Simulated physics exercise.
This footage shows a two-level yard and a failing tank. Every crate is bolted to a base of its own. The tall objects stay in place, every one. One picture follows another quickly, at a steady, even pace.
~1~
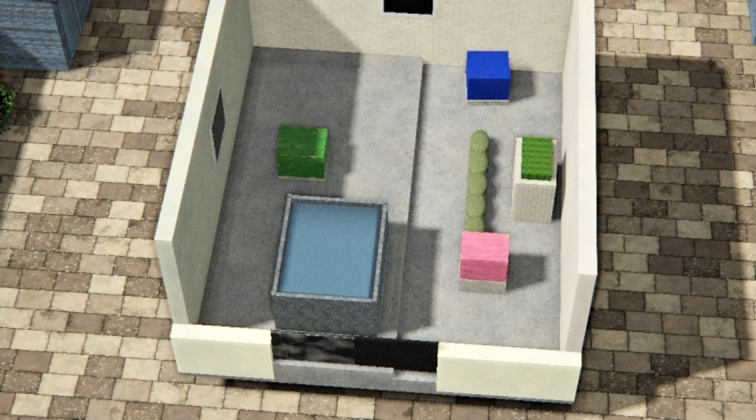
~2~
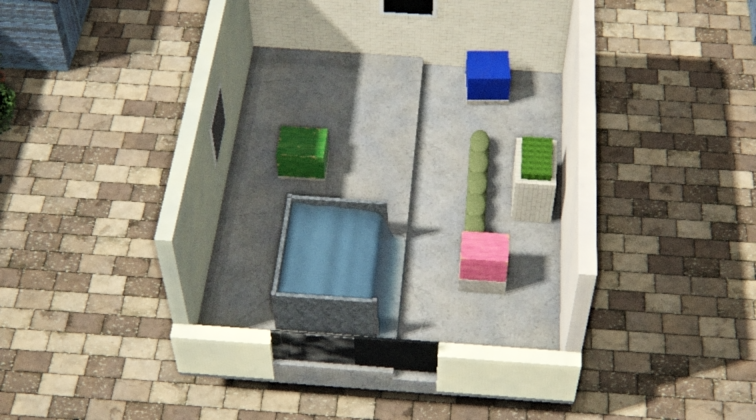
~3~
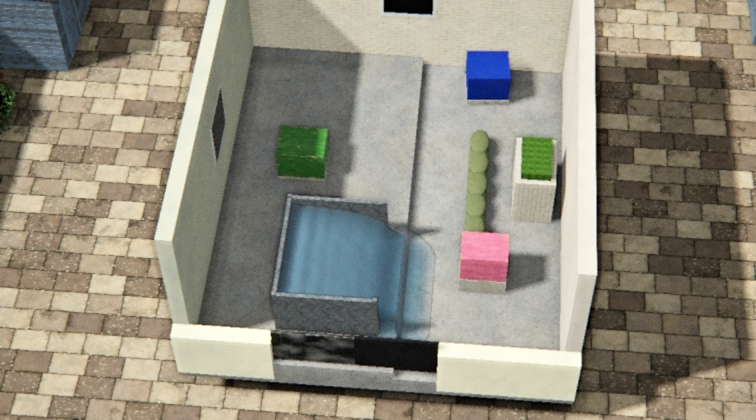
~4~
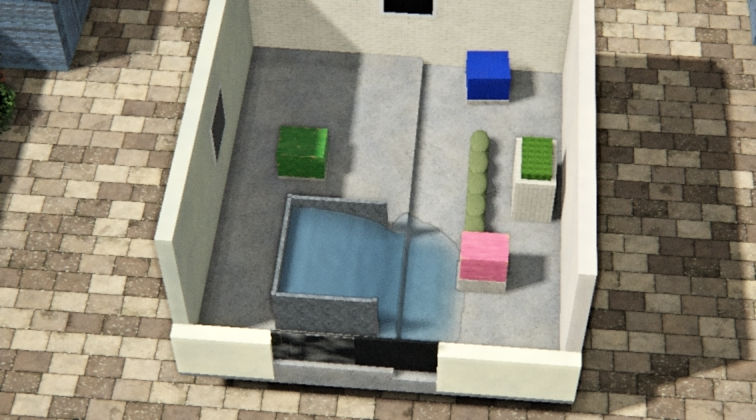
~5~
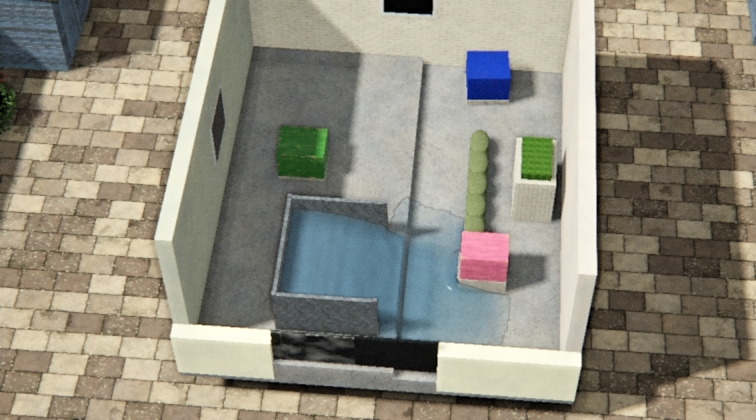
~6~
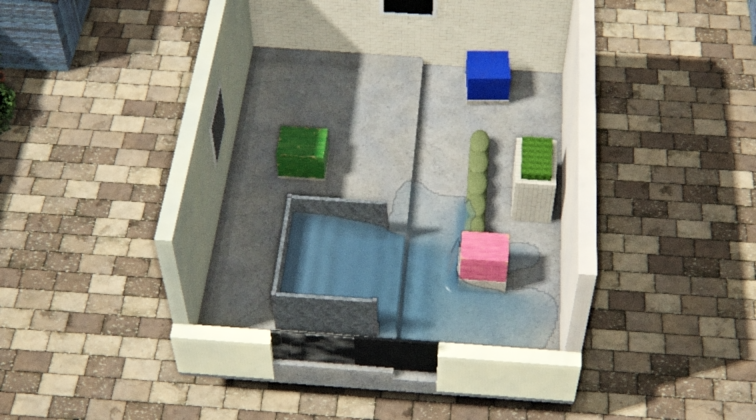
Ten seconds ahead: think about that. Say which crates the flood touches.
In order: Most likely the green crate remains untouched; most likely the blue crate gets water on it; most likely the pink crate gets water on it.
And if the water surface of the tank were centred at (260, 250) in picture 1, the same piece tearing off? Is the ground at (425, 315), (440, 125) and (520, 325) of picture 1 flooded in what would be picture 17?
As listed: Wet, wet, flooded.
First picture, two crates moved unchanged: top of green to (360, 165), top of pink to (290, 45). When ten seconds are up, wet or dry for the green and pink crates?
Result - green crate avoids the flood; pink crate avoids the flood.
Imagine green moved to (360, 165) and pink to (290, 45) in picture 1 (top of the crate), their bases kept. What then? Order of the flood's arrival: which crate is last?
Judging by the pictures, the pink one.
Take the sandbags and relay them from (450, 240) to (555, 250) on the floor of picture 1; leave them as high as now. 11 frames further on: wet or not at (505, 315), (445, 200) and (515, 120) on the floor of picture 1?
Sequence kept: Flood-hit - flood-hit - flood-hit.
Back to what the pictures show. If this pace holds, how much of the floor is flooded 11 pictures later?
Some 35 in a hundred.
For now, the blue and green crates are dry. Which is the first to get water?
The blue crate, then.
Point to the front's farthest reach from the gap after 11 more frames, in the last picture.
My guess is roughly (462, 70).
A moment on, water covers 30 % of the floor; the green crate not reached, the blue crate not reached, the pink crate water round its plinth.
Next, water covers 35 % of the floor; the green crate not reached, the blue crate water round its plinth, the pink crate water round its plinth.
Then, water covers 50 % of the floor; the green crate not reached, the blue crate water round its plinth, the pink crate water round its plinth.
Later, water covers 50 % of the floor; the green crate not reached, the blue crate water round its plinth, the pink crate water round its plinth.
In the end, water covers 45 % of the floor; the green crate stayed above the water, the blue crate was topped, the pink crate was topped.
